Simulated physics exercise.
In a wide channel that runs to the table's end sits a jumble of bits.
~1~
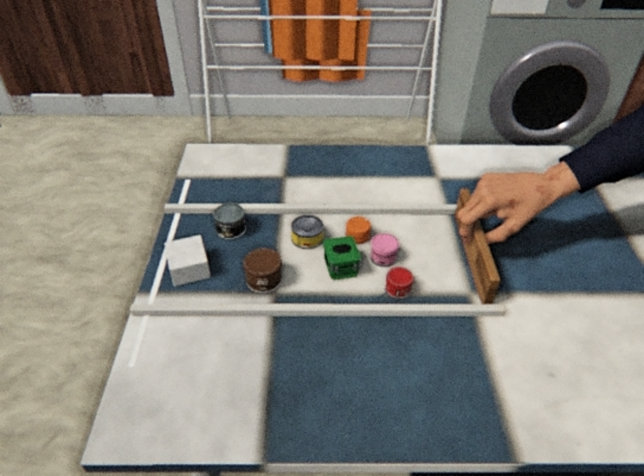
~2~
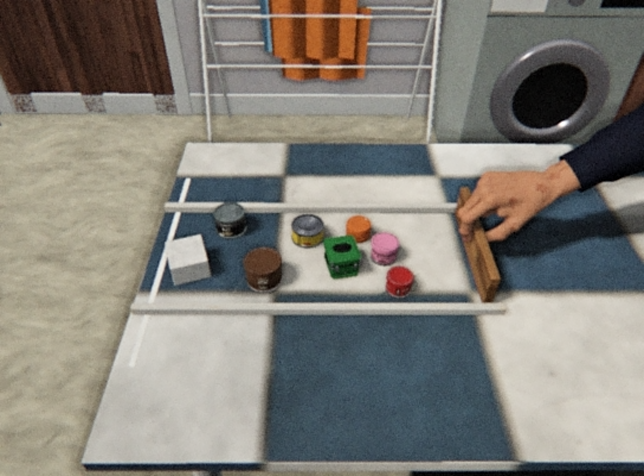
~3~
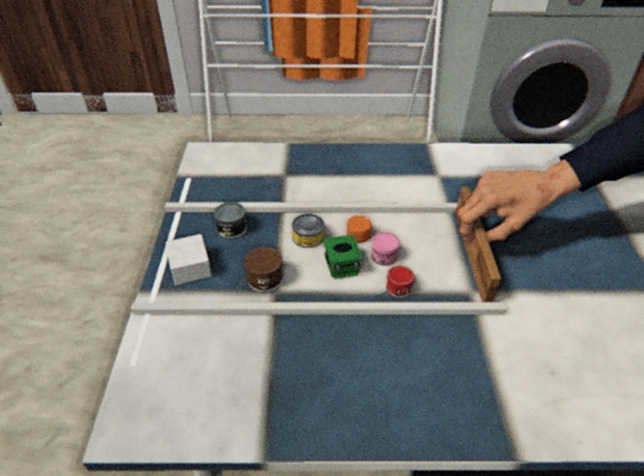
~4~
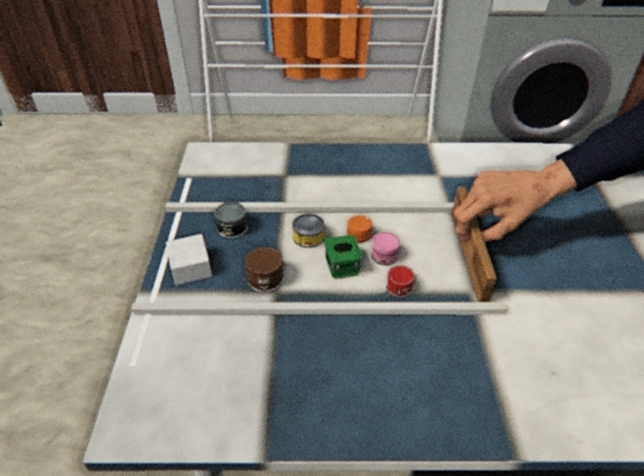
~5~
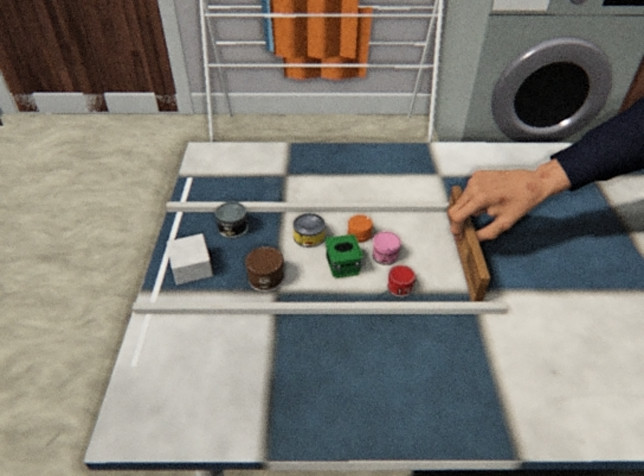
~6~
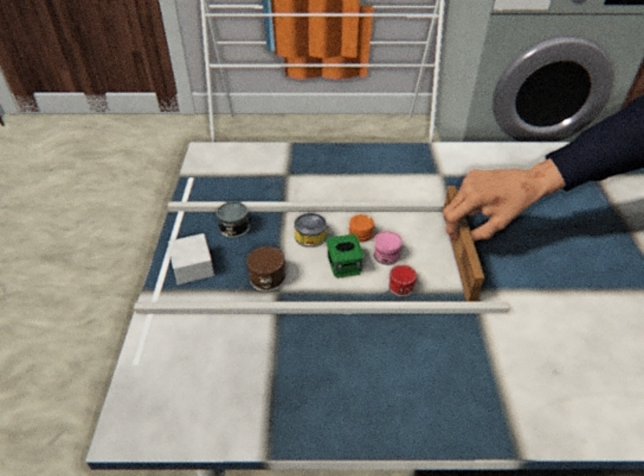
The clip opens on a checkered table where a hand holds a wooden board upright at the right end of a channel between two pale rails, with small pots, a green case and a white block inside. The hand then slides the board slightly left, while the scattered items stay practically still.
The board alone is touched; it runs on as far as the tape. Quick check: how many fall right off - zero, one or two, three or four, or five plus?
Five plus.
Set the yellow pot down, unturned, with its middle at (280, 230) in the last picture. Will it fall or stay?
Result: It does not stay.
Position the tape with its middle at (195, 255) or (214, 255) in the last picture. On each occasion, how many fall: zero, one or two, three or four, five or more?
First tape: One to two. Second tape: One or two.
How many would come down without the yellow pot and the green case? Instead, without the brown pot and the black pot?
I'd say 3 the first time and 3 the second time.
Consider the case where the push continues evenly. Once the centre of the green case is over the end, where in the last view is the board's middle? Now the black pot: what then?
With the green case it sits around (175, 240), with the black pot around (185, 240).
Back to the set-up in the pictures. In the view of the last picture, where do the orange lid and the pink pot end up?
In the last picture the orange lid sits around (162, 228) and the pink pot around (155, 244).
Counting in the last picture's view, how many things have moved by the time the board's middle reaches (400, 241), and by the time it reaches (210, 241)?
At first I count 2, and then 8.
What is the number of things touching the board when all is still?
3 in contact.
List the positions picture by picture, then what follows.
White block (188, 260); black pot (230, 221); brown pot (263, 271); board (475, 244); tape (165, 257), in the first picture.
Black pot (230, 221); green case (342, 257), in the second picture.
Brown pot (264, 270); red pot (400, 282), in the third picture.
White block (189, 259); board (472, 242), in the fourth picture.
Black pot (232, 220); orange lid (360, 229), in the fifth picture.
White block (191, 259); black pot (233, 220); brown pot (267, 269); board (461, 241); tape (168, 255), in the sixth picture.
Soon after, none off yet; white block at rest near (191, 259); black pot at rest near (233, 220); brown pot at rest near (267, 269).
After that, none off yet; white block at rest near (191, 259); black pot displaced about its own width near (216, 215); brown pot displaced about its own width near (215, 282).
In the end, the number that fall off is five or more; gone, green case, yellow pot, brown pot, black pot and white block.
